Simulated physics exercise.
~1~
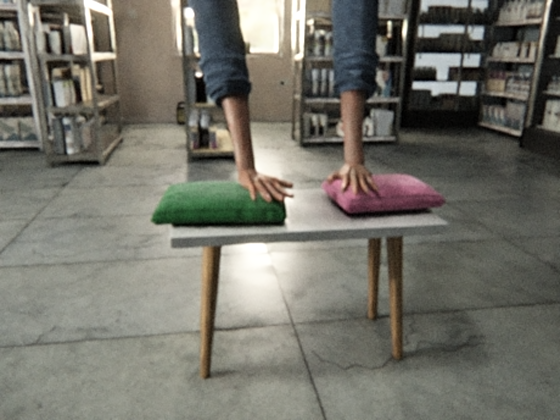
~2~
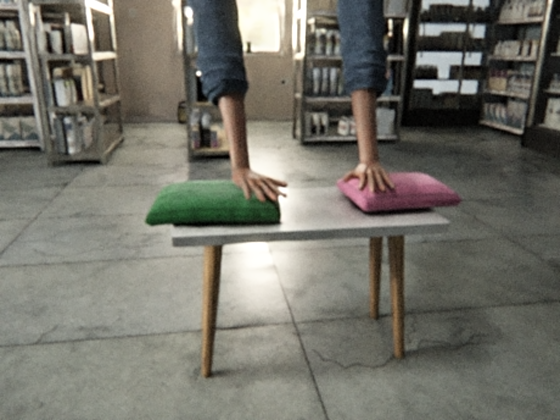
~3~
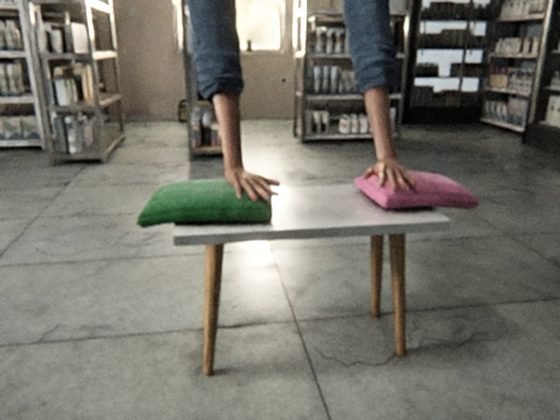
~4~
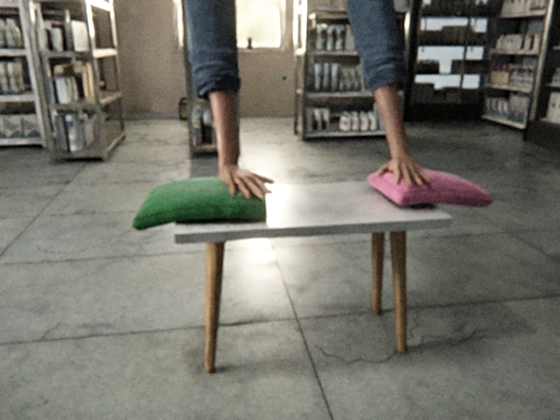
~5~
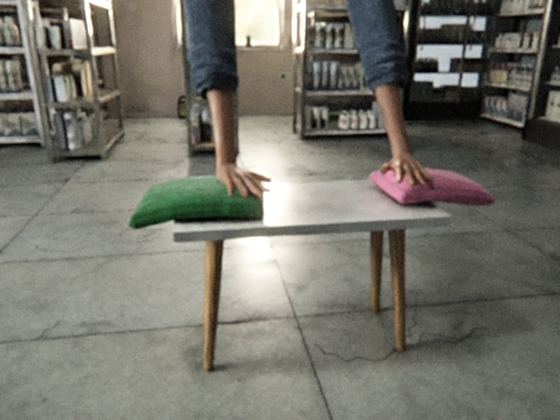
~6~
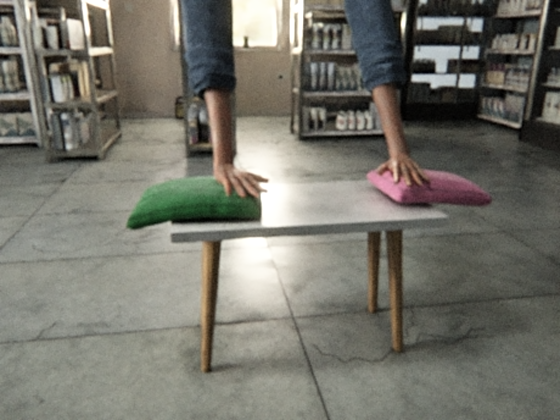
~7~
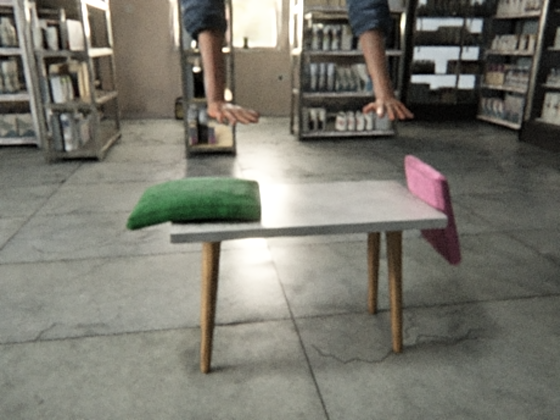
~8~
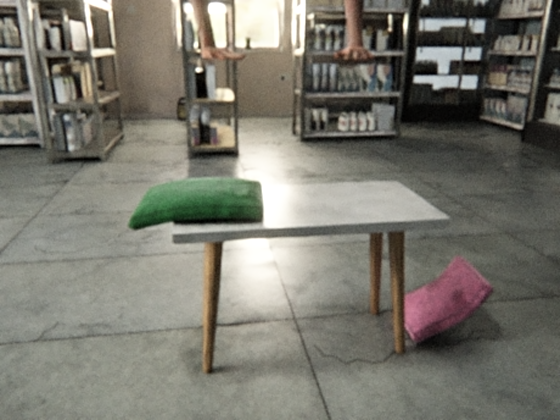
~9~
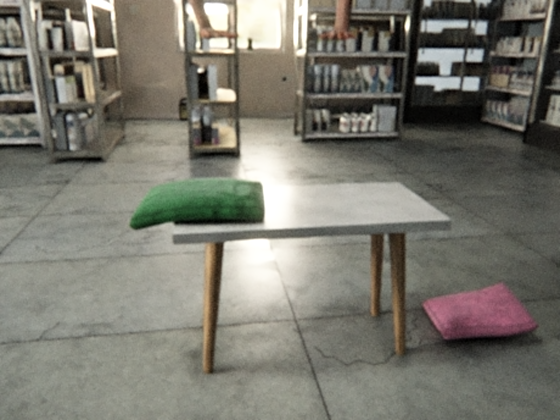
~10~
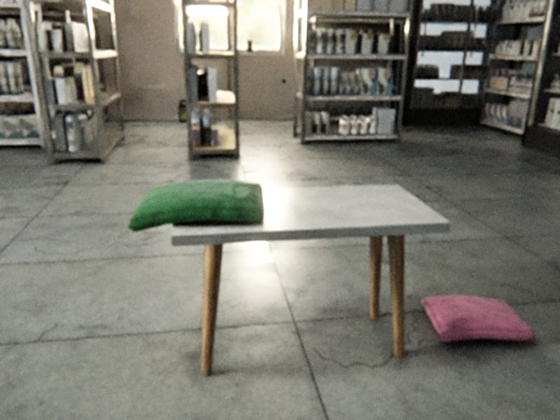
The clip shows two hands sliding a green soft bundle left and a pink one right on a small bench, then lifting away. The pink bundle tips over the right edge and drops to the floor, while the green one stays on top, overhanging the left end.
